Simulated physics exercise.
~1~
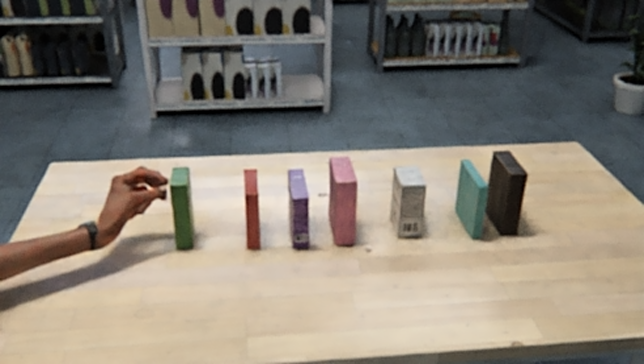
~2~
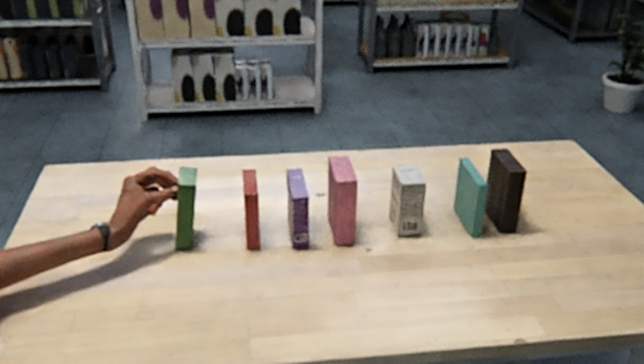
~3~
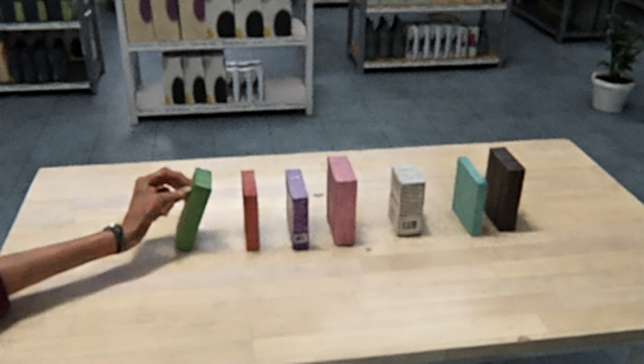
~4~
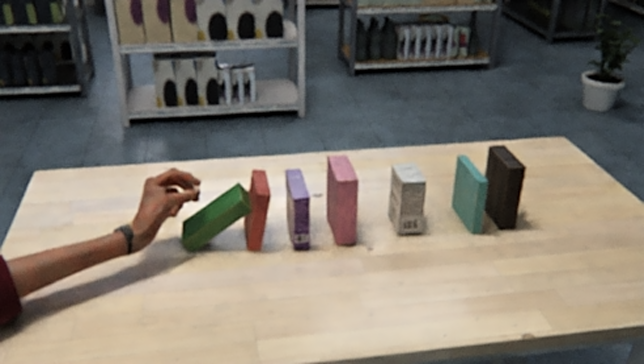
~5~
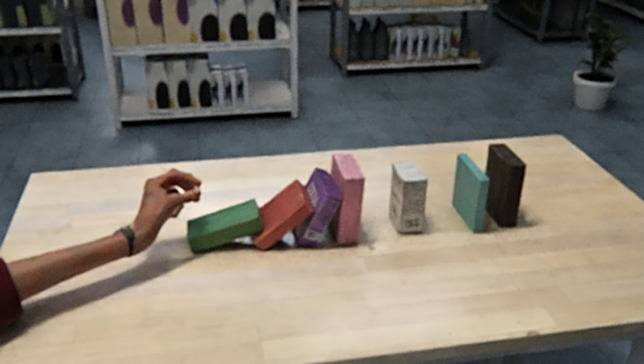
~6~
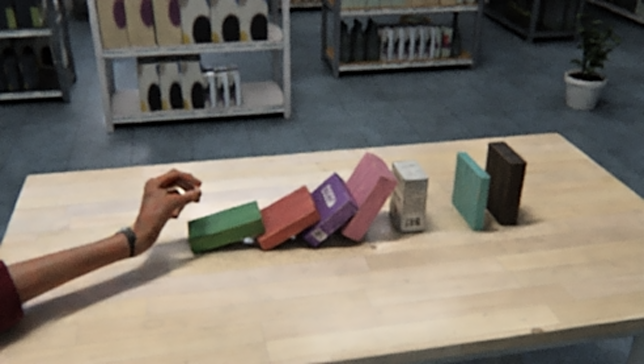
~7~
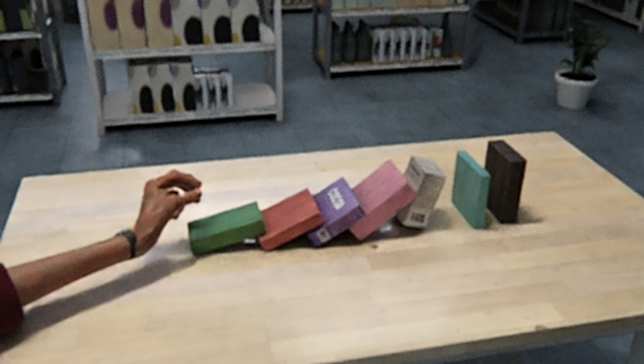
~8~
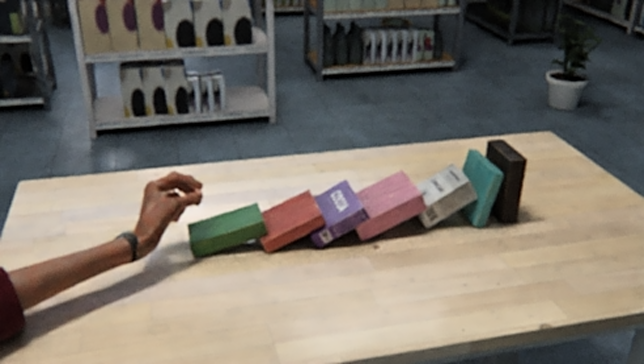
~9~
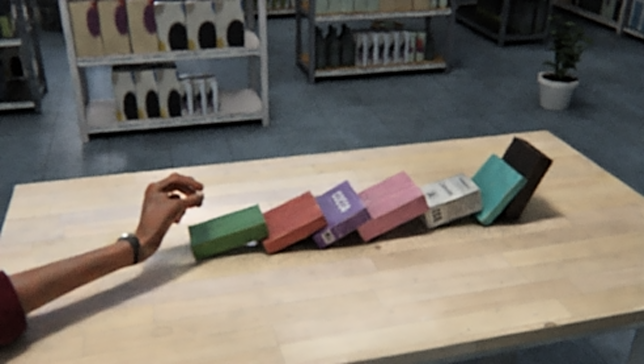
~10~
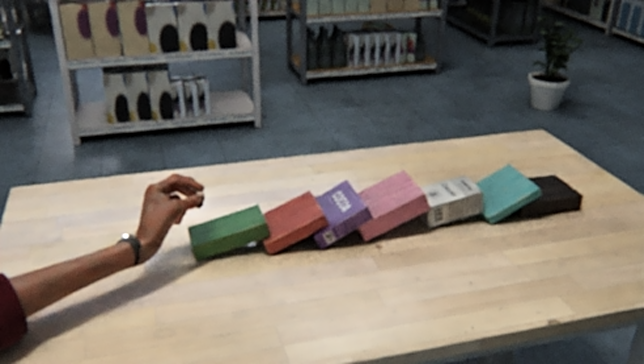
On a pale wooden table in a room with stocked shelves and a potted plant behind, seven flat blocks stand on end in a row. A hand at the left tips the green one to the right, then stays still above it as it drops against the red one. The red block knocks into the purple, which pushes the pink, and the fall carries on through the white and turquoise pieces. Last, the black block at the right end tips and drops flat. The row ends toppled, most pieces resting on their right-hand neighbours, all still on the table.
